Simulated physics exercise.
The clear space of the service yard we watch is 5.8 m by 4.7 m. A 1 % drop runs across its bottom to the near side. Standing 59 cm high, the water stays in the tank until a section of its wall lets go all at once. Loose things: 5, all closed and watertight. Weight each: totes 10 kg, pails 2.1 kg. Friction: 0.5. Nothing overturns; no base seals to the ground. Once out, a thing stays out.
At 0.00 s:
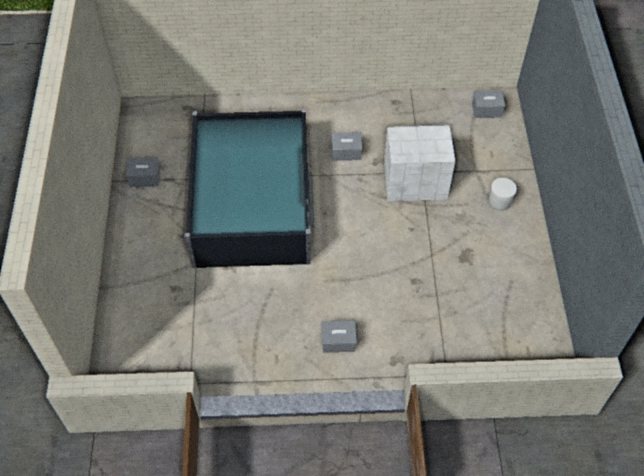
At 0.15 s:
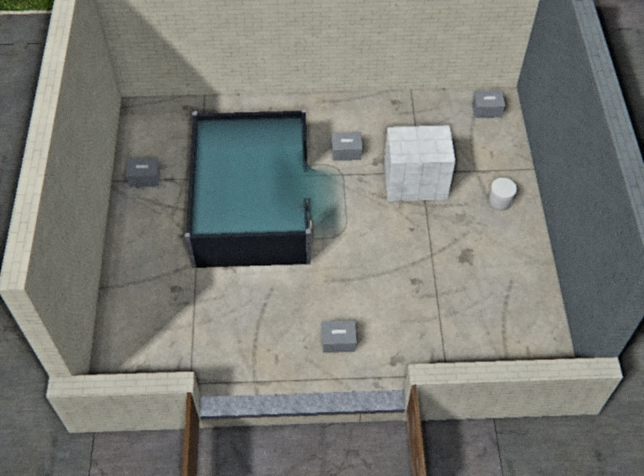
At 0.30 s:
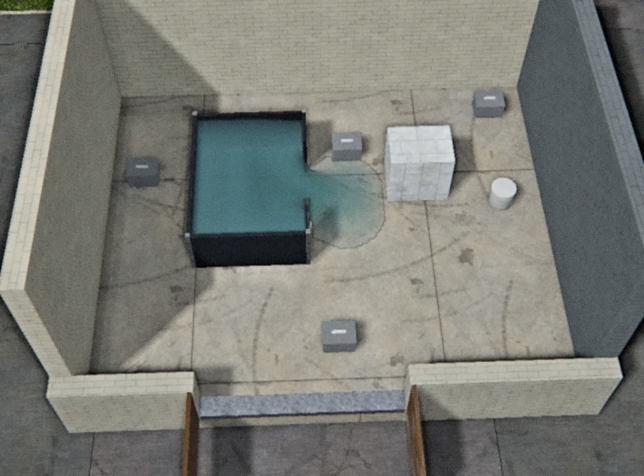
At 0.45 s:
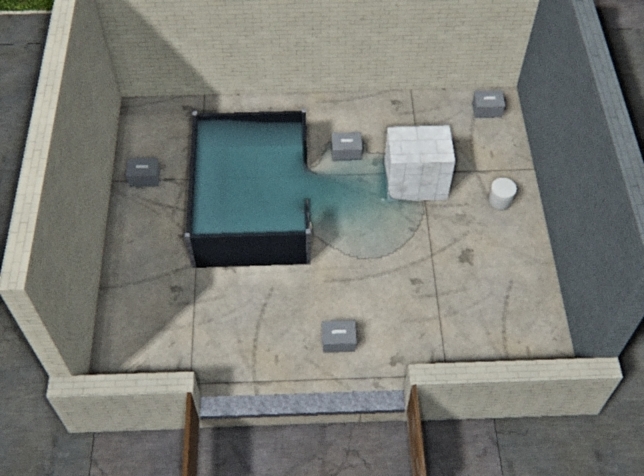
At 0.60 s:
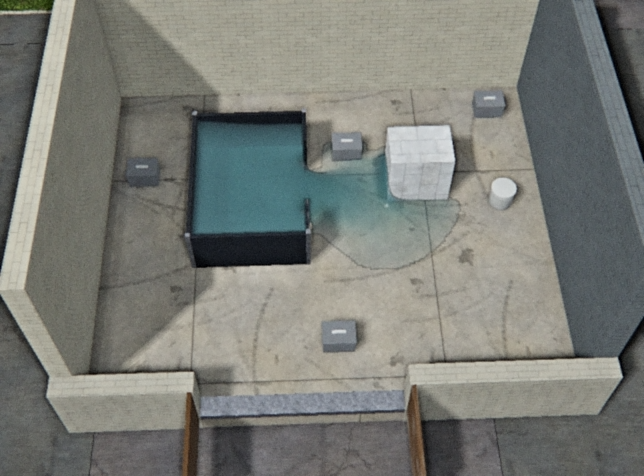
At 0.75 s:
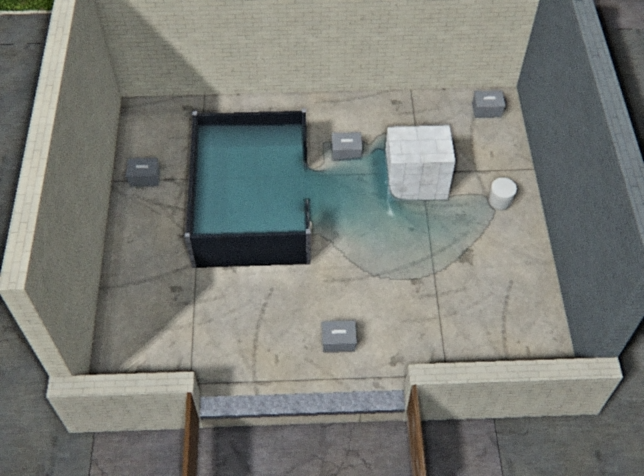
Walled service yard with teal water pouring from a gap in a dark tank's right side, spreading around a pale block.
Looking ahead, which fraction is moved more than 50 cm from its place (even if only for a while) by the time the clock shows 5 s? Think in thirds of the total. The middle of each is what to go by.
My answer: One to two thirds of the total.
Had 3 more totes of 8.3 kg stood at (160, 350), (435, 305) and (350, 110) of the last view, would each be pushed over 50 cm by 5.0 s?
Going through them in turn, I'd say not that far, beyond and beyond.
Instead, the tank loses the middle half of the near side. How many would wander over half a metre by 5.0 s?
In that case the number is 1.
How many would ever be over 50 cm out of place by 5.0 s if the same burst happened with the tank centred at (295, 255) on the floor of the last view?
In that case 3 of them.
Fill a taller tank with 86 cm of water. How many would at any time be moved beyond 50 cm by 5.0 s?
I count 4 of them in that case.
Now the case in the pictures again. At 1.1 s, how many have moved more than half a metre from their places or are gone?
Tally: 0.
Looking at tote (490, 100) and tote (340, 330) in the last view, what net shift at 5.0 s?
Shifts in order: 120 cm; 20 cm.
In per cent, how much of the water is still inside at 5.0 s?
Still held: Near 98 %.
After 1.1 s 0 of 5 are over 50 cm from their spots; 0 afloat.
After 2.2 s 2 of 5 are over 50 cm from their spots; 0 afloat.
After 3.5 s 3 of 5 are over 50 cm from their spots; 1 afloat.
After 5.0 s 3 of 5 are over 50 cm from their spots, and 3 have been at some point; 2 afloat.
